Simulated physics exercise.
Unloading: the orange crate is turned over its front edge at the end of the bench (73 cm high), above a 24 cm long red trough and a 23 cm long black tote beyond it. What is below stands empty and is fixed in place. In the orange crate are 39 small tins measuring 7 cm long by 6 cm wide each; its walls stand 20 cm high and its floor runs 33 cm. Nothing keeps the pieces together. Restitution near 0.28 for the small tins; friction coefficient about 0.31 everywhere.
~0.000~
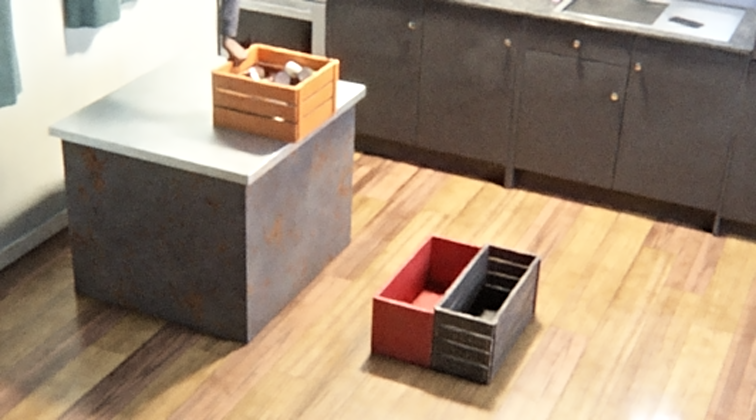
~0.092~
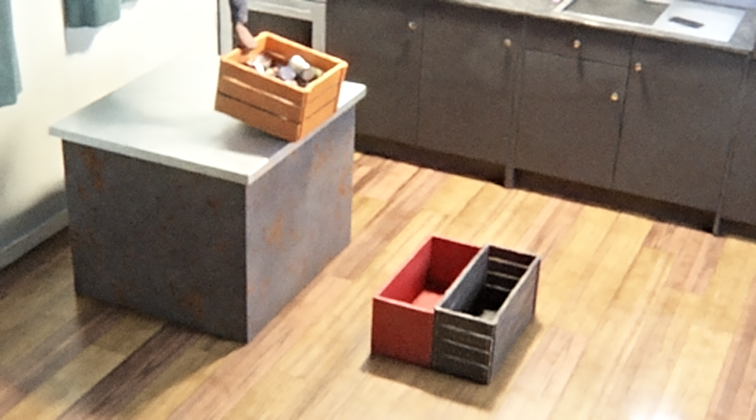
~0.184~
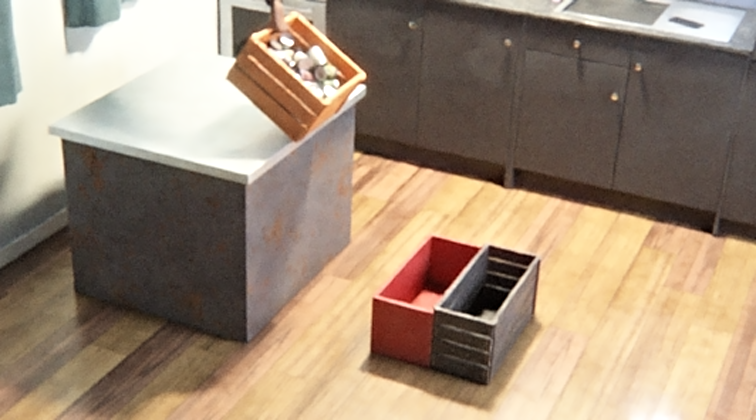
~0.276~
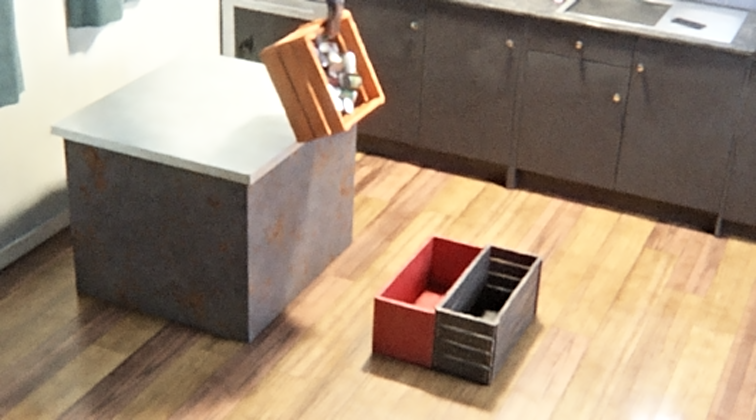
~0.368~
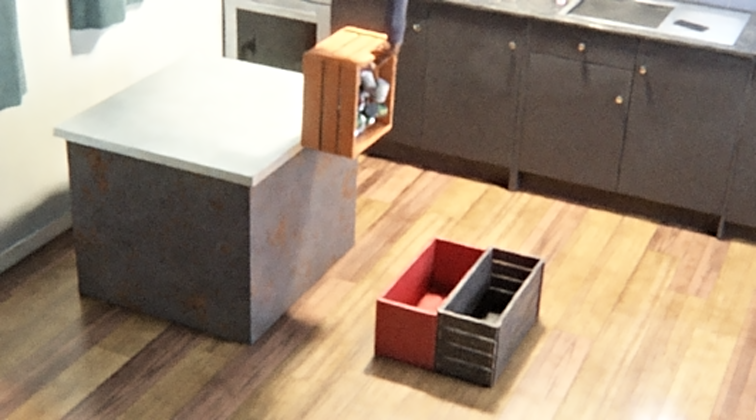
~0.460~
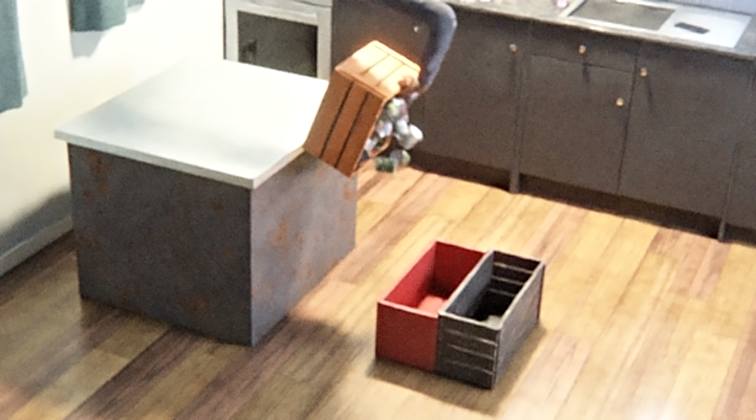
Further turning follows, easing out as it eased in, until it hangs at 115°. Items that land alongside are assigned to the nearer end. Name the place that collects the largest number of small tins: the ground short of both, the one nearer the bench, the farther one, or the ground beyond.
The place with the most is: First.
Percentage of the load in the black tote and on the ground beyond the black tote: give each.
35 and 0 %.
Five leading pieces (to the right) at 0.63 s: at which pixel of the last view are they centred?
Around (470, 229) in pixels.
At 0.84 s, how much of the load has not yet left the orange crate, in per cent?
Near 5 per cent, give or take.
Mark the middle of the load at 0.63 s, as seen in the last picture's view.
Somewhere near (426, 199) in the last picture's pixels.
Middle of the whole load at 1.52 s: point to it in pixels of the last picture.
Look around pixel (445, 326).
After 0.63 s, tilt 115°; 6 still in the orange crate, 3 in the red trough and 30 in the air.
After 0.84 s, tilt 115°; 1 still in the orange crate, 17 in the red trough, 13 in the black tote, 1 on the ground short of the red trough and 7 in the air.
After 1.14 s, tilt 115°; 21 in the red trough, 13 in the black tote, 3 on the ground short of the red trough and 2 in the air.
When it is over (at 1.52 s), 22 in the red trough, 13 in the black tote and 4 on the ground short of the red trough.
